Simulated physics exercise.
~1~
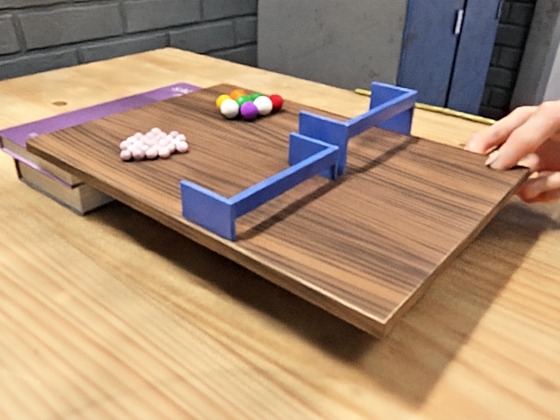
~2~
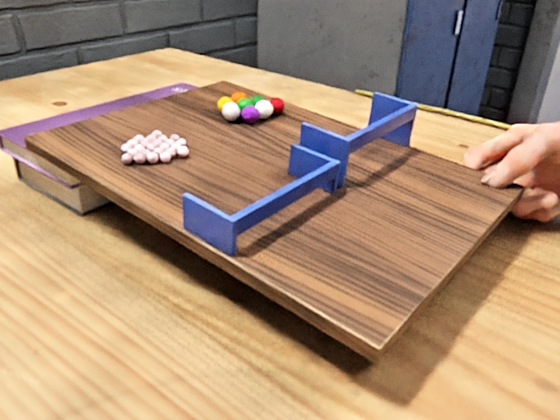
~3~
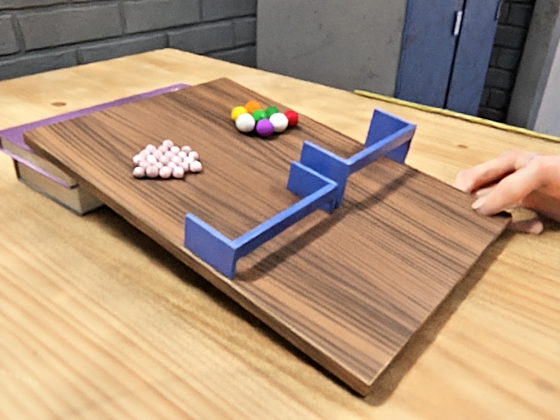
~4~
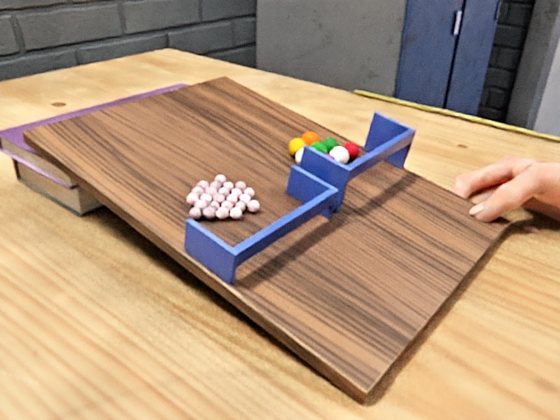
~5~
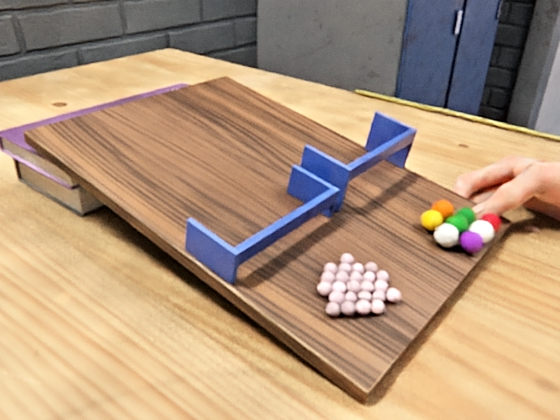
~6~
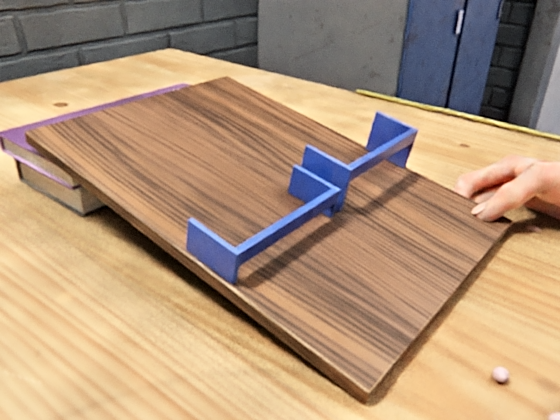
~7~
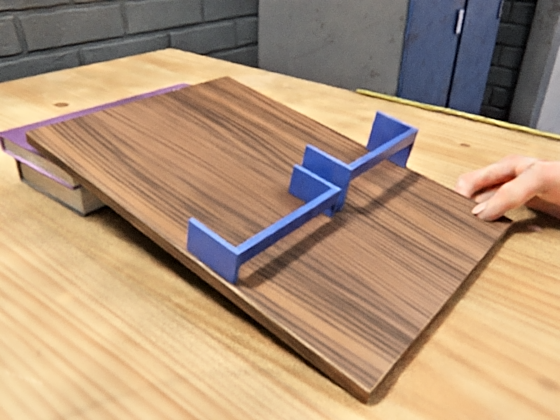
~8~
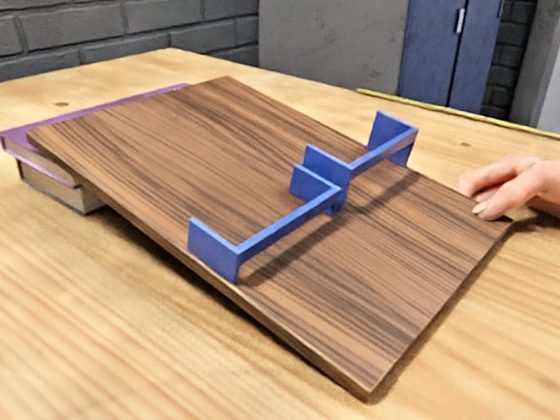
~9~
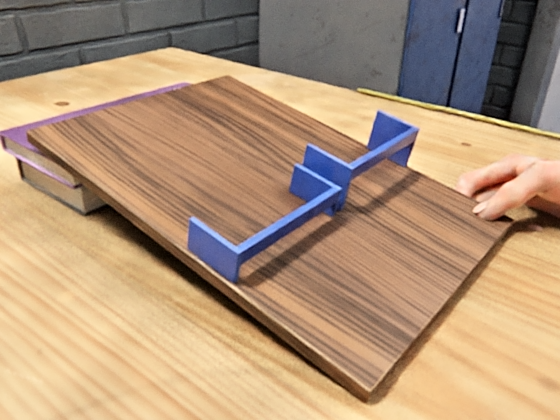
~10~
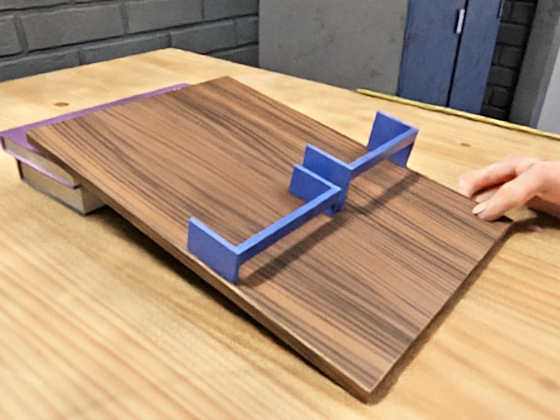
In this clip, a hand lowers the right end of a wooden board propped on books, and a cluster of pale pink balls and a multicoloured cluster roll down beneath two blue bars and off the board, leaving it sloped and empty with the hand still at its edge.
